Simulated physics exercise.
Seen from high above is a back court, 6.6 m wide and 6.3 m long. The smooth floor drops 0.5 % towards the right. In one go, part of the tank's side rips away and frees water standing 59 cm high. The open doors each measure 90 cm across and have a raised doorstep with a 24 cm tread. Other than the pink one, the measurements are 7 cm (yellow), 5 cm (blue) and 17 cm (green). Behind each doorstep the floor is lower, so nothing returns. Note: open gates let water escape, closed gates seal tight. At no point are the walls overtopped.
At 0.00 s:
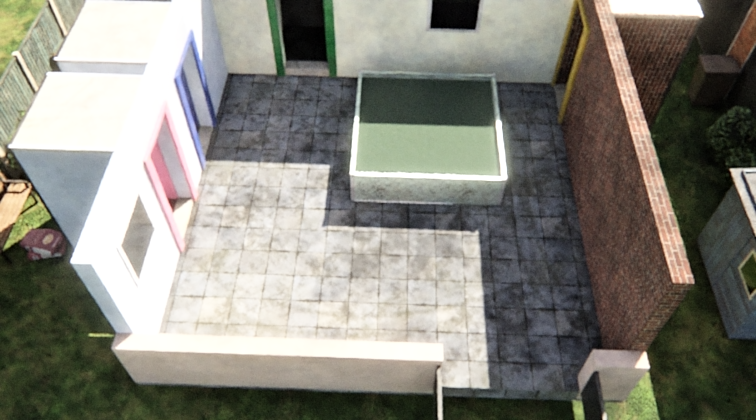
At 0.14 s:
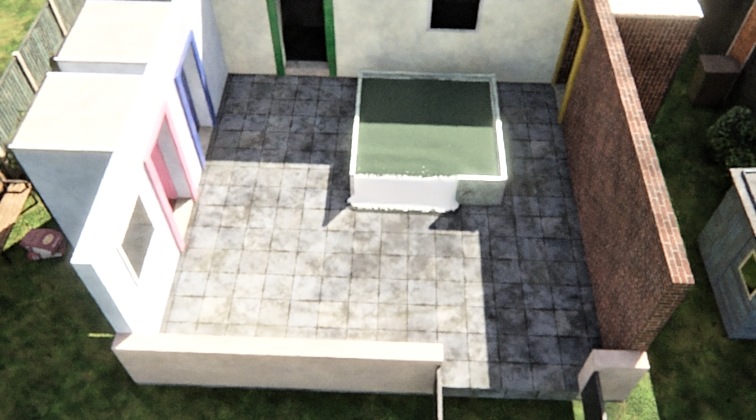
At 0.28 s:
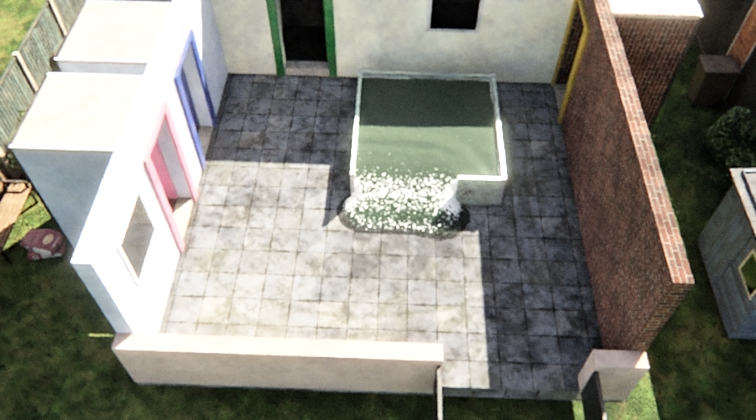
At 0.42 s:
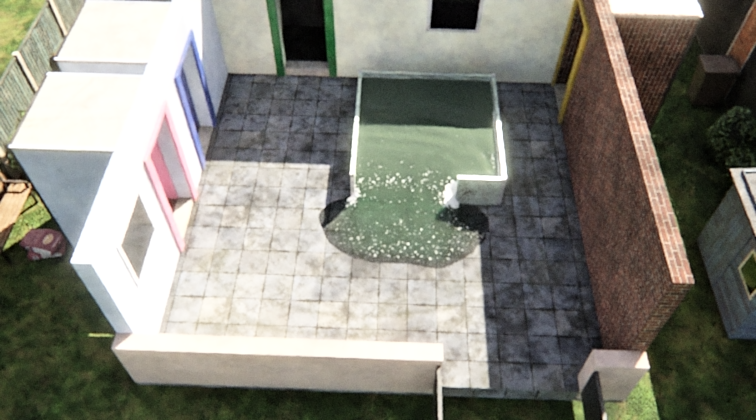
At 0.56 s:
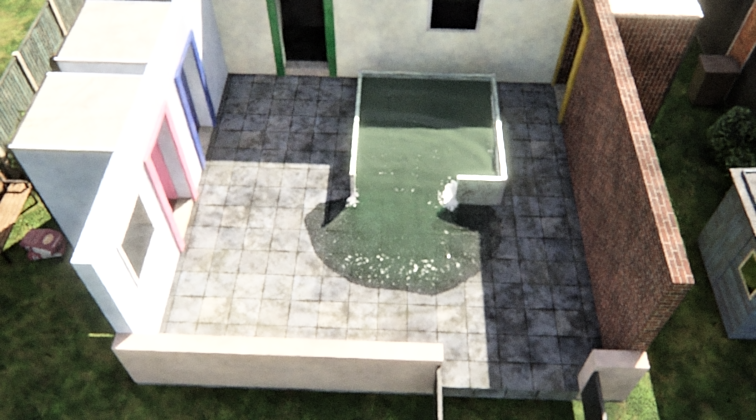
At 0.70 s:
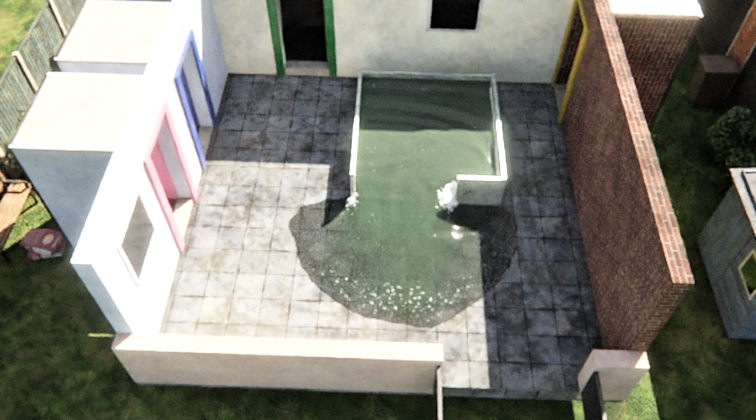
The clip shows a walled back court from high above, where part of the front side of a tank of green water breaks away and foaming water pours out, spreading across the paved floor in a widening, rounded dark pool.
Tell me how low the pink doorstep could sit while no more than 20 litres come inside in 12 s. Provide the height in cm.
At least 5.5 cm or so.
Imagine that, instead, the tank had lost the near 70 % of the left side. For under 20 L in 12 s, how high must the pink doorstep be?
With that break, close to 21 cm.
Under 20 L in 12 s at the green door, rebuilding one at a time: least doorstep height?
About 9.0 cm at green.
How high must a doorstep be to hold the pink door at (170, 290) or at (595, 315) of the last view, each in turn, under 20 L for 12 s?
About 19 cm for the first and 6.5 cm for the second.
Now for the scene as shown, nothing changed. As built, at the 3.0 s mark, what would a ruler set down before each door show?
Centimetres: Yellow = 0, blue = 0, pink = 0, green = 0.
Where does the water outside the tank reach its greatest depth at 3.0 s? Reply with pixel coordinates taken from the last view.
At about pixel (164, 359).
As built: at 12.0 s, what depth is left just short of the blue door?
Roughly 7.0 cm deep.
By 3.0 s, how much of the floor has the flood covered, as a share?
Approximately 45 %.
After 1.4 s water covers 35 % of the floor, deepest (34 cm) near (388, 368); it has not reached the pink door.
After 3.0 s water covers 45 % of the floor, deepest (40 cm) near (164, 359); it has not reached the pink door.
After 12.0 s water covers 100 % of the floor, deepest (12 cm) near (549, 89); 4 cm at the pink door, 0 litres in over its 11 cm doorstep.
At the pink door as built, the water arrived by 3.4 s and peaked near 10 cm at 4.8 s.
With a doorstep of 4.5 cm, 35 litres would have come in within the 12 s; with 7 cm, 8 litres. So under 20 litres takes about 5.5 cm.
